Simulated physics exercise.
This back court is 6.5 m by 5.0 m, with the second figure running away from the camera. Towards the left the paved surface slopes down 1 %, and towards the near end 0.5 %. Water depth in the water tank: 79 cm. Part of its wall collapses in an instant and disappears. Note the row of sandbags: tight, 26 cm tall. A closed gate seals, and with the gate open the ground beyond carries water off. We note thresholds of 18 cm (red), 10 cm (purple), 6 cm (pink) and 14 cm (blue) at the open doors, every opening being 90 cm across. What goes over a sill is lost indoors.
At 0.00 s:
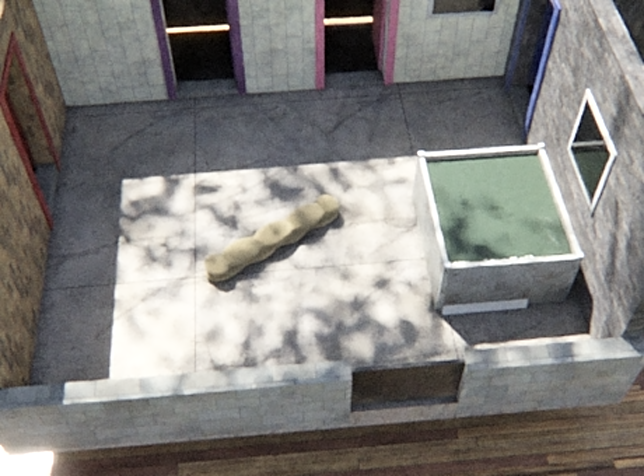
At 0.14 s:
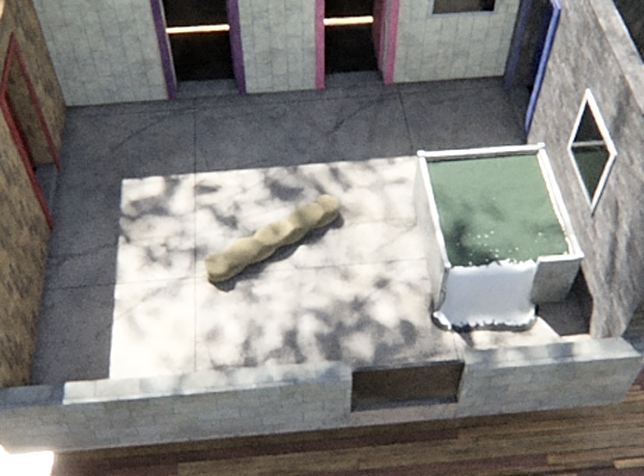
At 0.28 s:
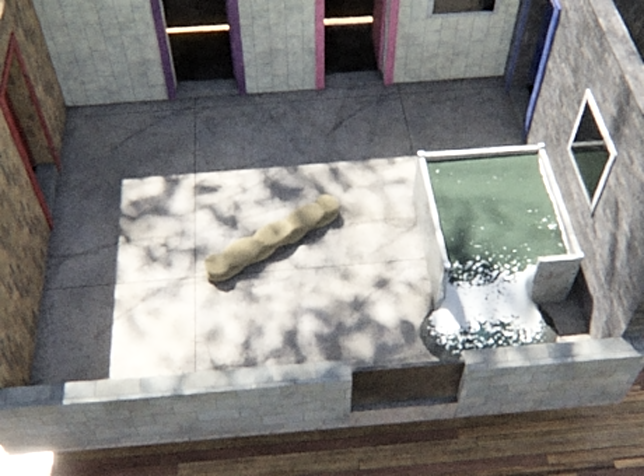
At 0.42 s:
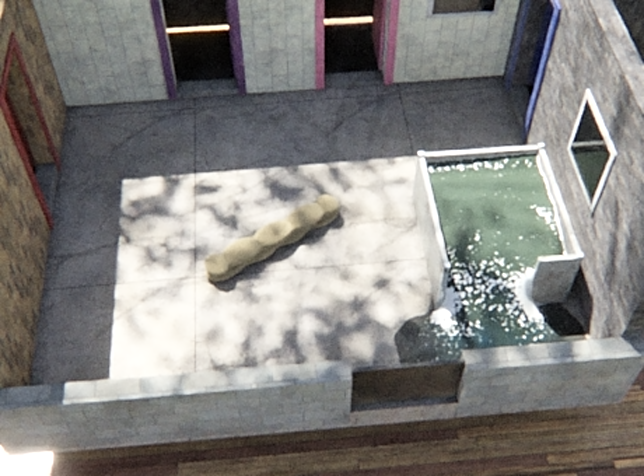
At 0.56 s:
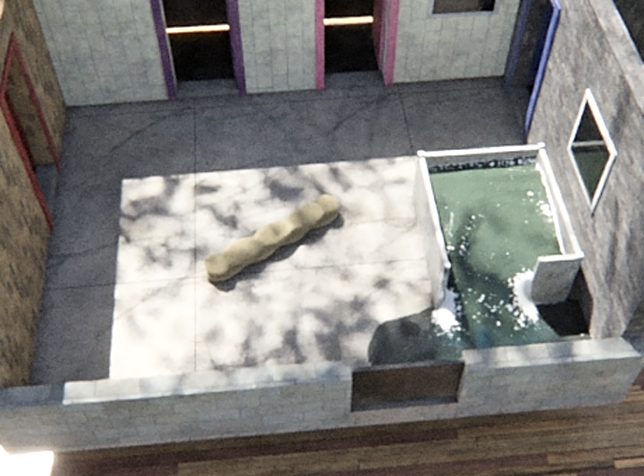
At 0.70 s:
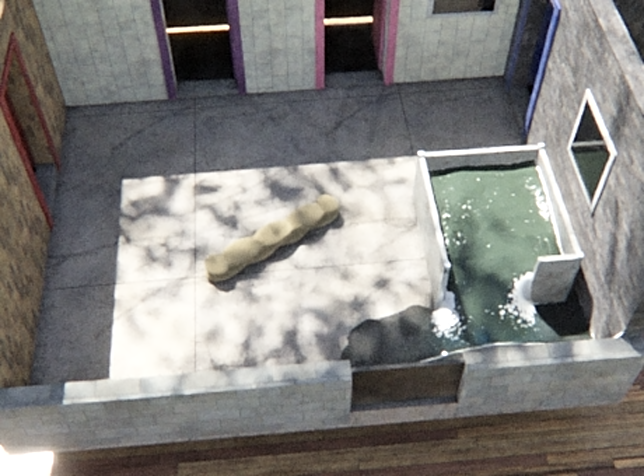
Water bursts through the tank's front wall and spreads leftward across the courtyard floor.
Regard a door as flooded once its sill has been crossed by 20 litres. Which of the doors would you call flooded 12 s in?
I would call the red door not flooded; I would call the purple door not flooded; I would call the pink door not flooded; I would call the blue door not flooded.
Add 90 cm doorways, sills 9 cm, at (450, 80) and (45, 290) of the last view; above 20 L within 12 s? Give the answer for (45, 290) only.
Beyond it.
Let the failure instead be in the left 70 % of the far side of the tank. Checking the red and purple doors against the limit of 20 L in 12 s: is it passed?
Red stays inside, purple stays inside, judged against that limit.
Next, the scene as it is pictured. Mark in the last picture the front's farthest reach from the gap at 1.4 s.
Somewhere around (159, 409).
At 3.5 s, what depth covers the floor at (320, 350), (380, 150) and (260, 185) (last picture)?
Depths: About 8, 0 and 0 centimetres.
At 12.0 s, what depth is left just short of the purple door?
It averages close to 7.0 centimetres.
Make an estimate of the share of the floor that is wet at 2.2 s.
Around 40 per cent wet.
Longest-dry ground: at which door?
Door: Purple.
After 1.4 s water covers 20 % of the floor and is deepest (56 cm) near (591, 371); red door not reached, purple door not reached, pink door not reached, blue door not reached.
After 2.2 s water covers 40 % of the floor and is deepest (40 cm) near (591, 371); red door not reached, purple door not reached, pink door not reached, blue door 4 cm at the sill, 0 L in.
After 3.5 s water covers 50 % of the floor and is deepest (28 cm) near (497, 379); red door 7 cm at the sill, 0 L in, purple door not reached, pink door 3 cm at the sill, 0 L in, blue door 3 cm at the sill, 0 L in.
After 7.0 s water covers 85 % of the floor and is deepest (15 cm) near (67, 112); red door 7 cm at the sill, 0 L in, purple door 7 cm at the sill, 0 L in, pink door 2 cm at the sill, 0 L in, blue door 2 cm at the sill, 0 L in.
After 12.0 s water covers 95 % of the floor and is deepest (12 cm) near (47, 262); red door 10 cm at the sill, 0 L in, purple door 7 cm at the sill, 0 L in, pink door 7 cm at the sill, 0 L in, blue door 1 cm at the sill, 0 L in.
